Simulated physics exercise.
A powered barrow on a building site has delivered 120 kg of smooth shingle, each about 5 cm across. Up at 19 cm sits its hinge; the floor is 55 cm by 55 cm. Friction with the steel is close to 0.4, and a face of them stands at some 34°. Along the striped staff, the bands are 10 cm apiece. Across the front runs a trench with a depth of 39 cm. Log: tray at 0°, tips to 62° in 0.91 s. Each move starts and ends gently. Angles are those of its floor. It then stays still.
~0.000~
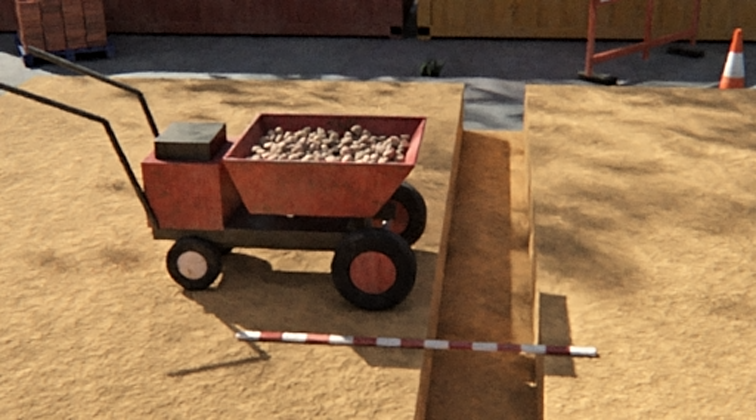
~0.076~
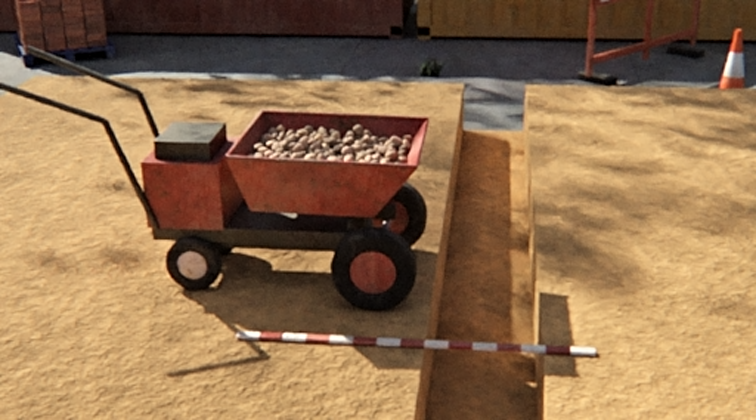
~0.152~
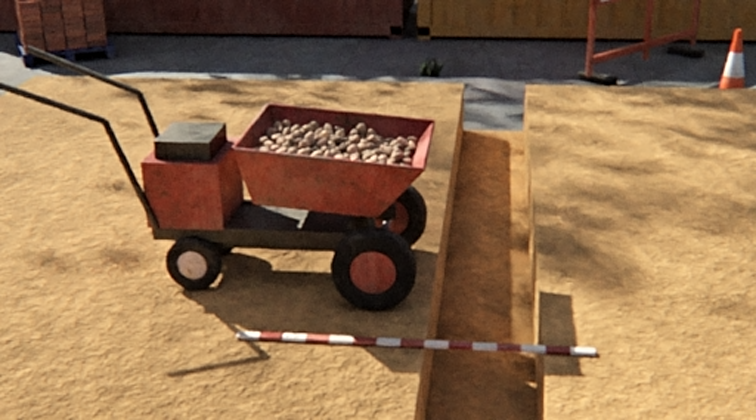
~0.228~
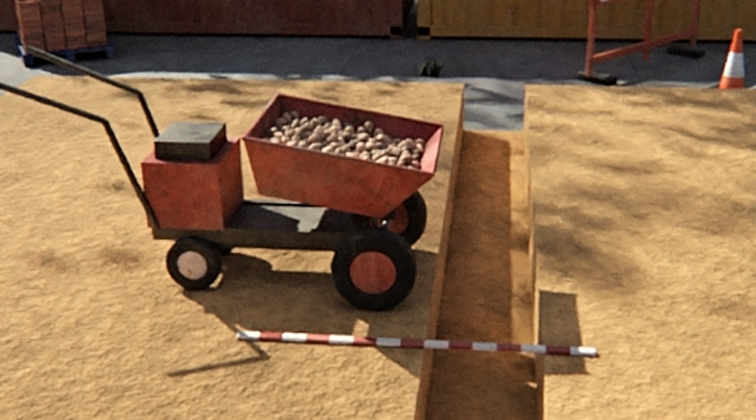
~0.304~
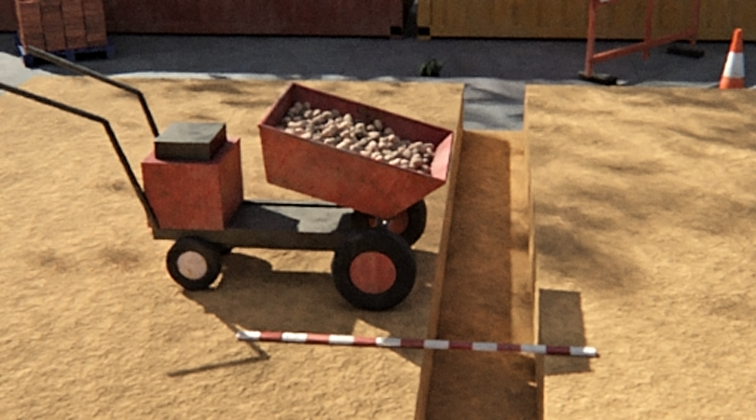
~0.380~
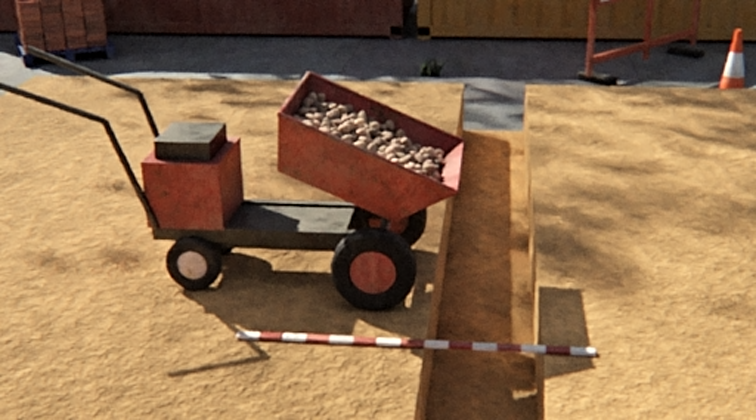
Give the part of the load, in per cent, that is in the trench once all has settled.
Close to 55 in a hundred.
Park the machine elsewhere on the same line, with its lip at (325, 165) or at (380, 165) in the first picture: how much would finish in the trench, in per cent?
Close to 90 percent in the first case, 85 percent in the second.
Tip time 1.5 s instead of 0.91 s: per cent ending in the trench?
About 65%.
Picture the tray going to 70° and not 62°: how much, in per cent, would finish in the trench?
Expect roughly 55 per cent.
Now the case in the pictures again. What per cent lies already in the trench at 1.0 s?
Approx. 15 % of the load.
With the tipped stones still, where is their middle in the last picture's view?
(529, 331).
After 0.7 s the floor is at 52°; 100 % in the tray; the foremost stones are at (480, 215).
After 1.0 s the floor is at 62°; 75 % in the tray, 16 % in the trench, 9 % past the trench; the foremost stones are at (572, 301).
After 1.4 s the floor is at 62°; 39 % in the tray, 24 % in the trench, 37 % past the trench; the foremost stones are at (690, 305).
After 3.3 s the floor is at 62°; 6 % in the tray, 55 % in the trench, 39 % past the trench; the foremost stones are past the picture's edge.
